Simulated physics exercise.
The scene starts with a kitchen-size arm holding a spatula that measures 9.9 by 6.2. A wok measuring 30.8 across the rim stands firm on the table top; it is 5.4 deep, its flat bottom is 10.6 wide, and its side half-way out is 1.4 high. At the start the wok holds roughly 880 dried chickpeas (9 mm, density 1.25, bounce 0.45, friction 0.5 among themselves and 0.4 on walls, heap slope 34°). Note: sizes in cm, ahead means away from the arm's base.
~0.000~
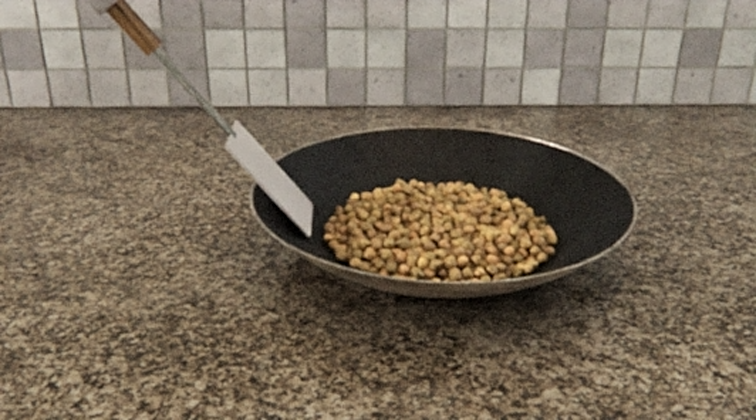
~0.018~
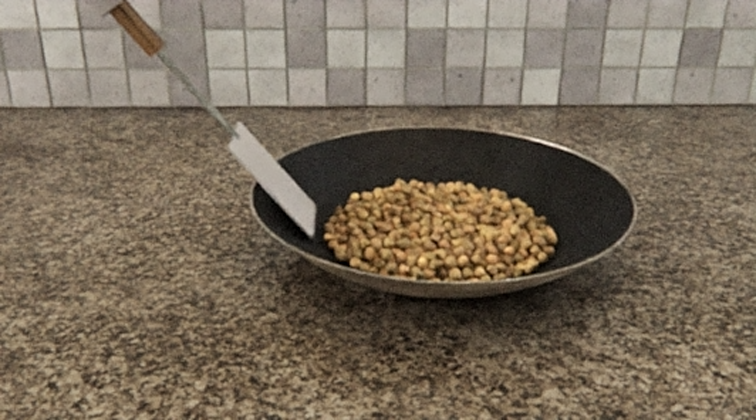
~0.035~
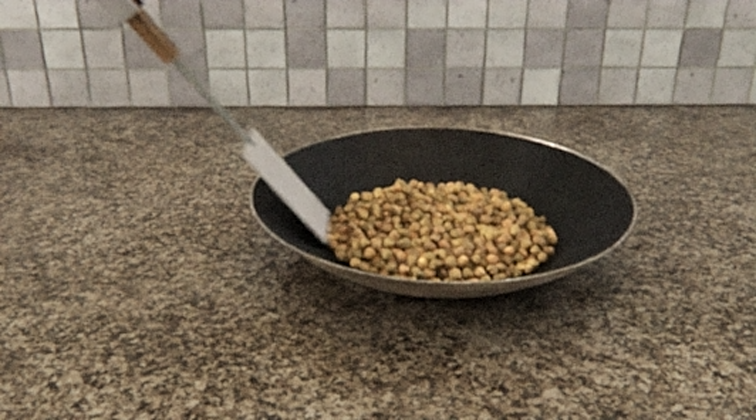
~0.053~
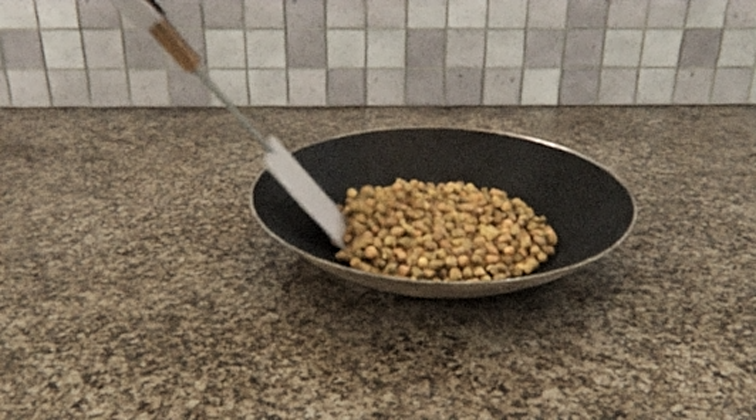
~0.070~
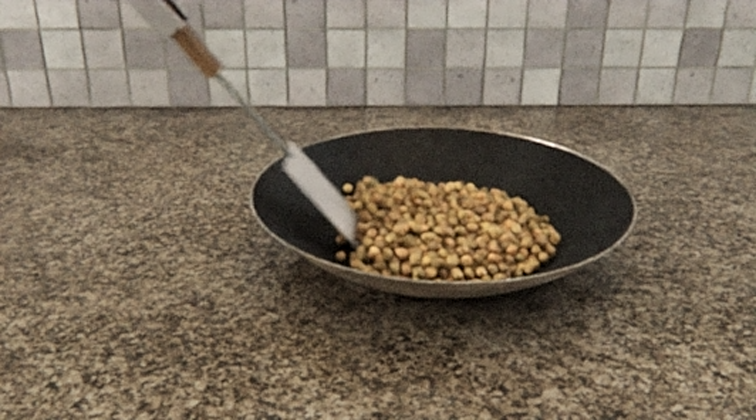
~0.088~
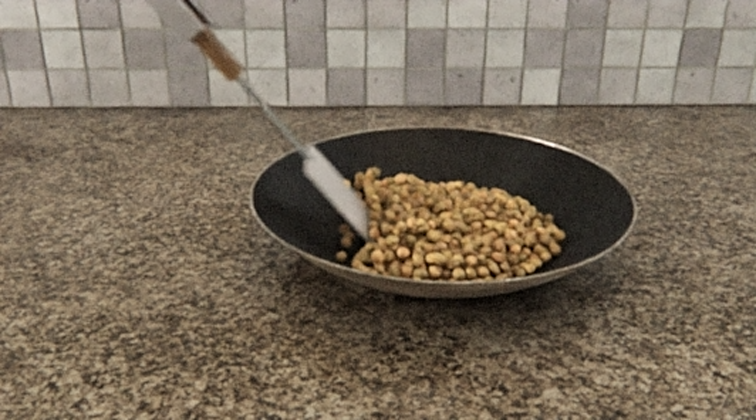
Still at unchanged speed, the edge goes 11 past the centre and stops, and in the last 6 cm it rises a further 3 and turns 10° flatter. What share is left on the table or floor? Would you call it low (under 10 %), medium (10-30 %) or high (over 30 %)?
I would call it medium.
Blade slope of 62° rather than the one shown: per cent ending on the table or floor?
Result, estimated: 20 %.
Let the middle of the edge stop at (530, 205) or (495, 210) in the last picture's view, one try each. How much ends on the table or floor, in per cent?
The two tries give near 5 and near 0 in a hundred.
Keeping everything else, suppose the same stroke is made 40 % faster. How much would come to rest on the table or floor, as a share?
Estimated share: Some 25 %.
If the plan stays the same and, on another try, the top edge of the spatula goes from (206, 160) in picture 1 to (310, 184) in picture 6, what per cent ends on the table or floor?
About 25 per cent.
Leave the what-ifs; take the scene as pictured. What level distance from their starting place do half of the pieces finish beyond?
The figure is about 3 cm.
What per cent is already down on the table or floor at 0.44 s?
Close to 15 per cent of the load.
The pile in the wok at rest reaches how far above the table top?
Some 5.0 cm.
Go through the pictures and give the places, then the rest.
In the first picture, spatula top edge at (231, 133), sloping 52°; upper third of the load around (438, 222), from x 330 to 550, top at y 185; 877 in the wok.
In the second picture, spatula top edge at (234, 134), sloping 52°; upper third of the load around (438, 222), from x 330 to 550, top at y 185.
In the third picture, spatula top edge at (249, 141), sloping 52°; upper third of the load around (438, 222), from x 330 to 550, top at y 185.
In the fourth picture, spatula top edge at (269, 149), sloping 52°; upper third of the load around (437, 221), from x 335 to 550, top at y 185.
In the fifth picture, spatula top edge at (289, 154), sloping 52°; upper third of the load around (436, 219), from x 340 to 555, top at y 180.
In the sixth picture, spatula top edge at (308, 157), sloping 52°; upper third of the load around (440, 217), from x 340 to 560, top at y 170; 877 in the wok.
By 0.15 s, sloping 52°, highest piece 6 above the table; 877 in the wok.
By 0.21 s, sloping 50°, highest piece 6 above the table; 877 in the wok.
By 0.44 s, sloping 42°, highest piece 6 above the table; 716 in the wok, 141 on the table or floor, 20 on the blade or in flight.
By 1.49 s, sloping 42°, highest piece 5 above the table; 716 in the wok, 161 on the table or floor.
Final count, 716 in the wok, 161 on the table or floor. That is 18 % on the table or floor.
